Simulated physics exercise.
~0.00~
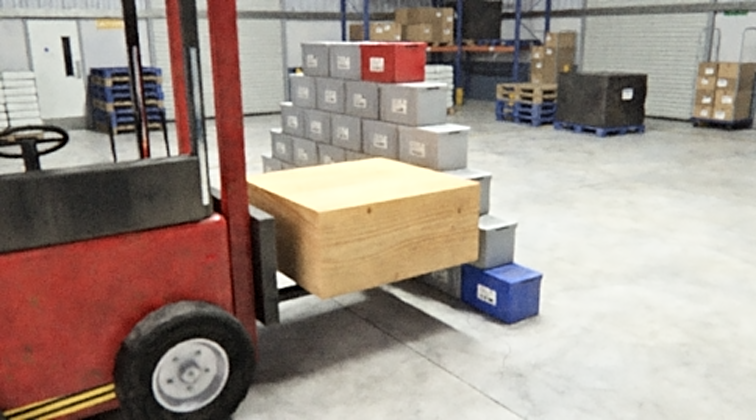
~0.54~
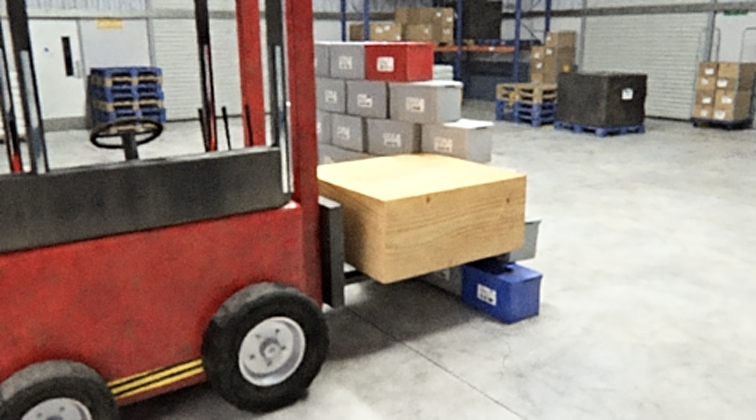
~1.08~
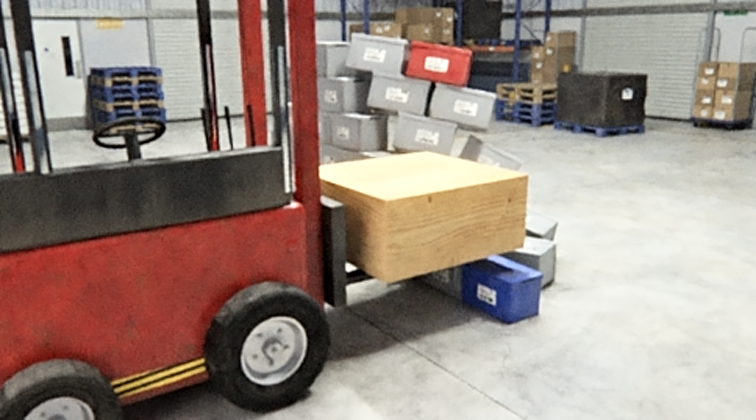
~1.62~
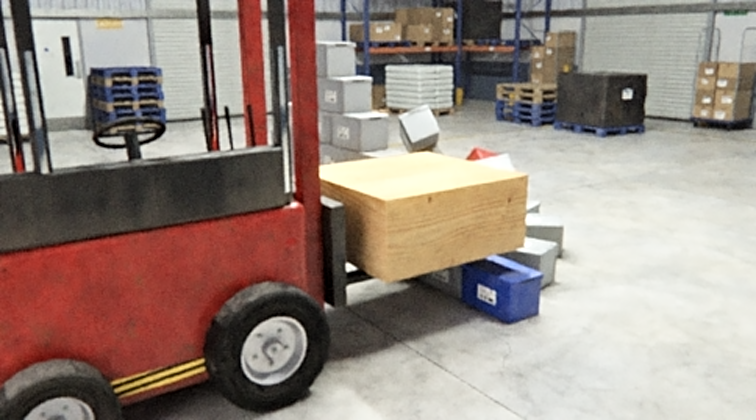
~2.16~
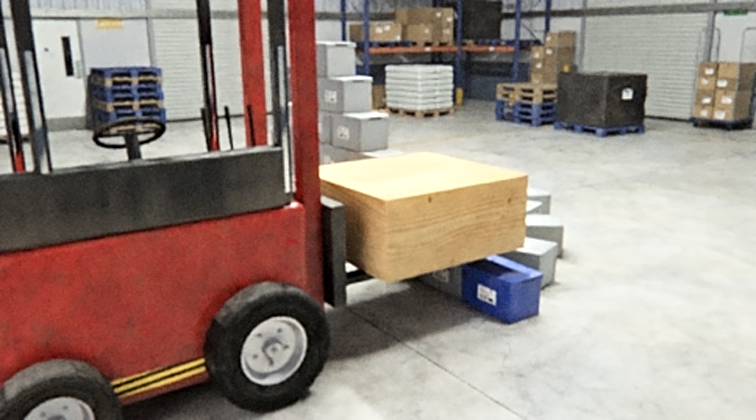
A red forklift pushes a wooden crate into stacked grey totes, toppling the right side.
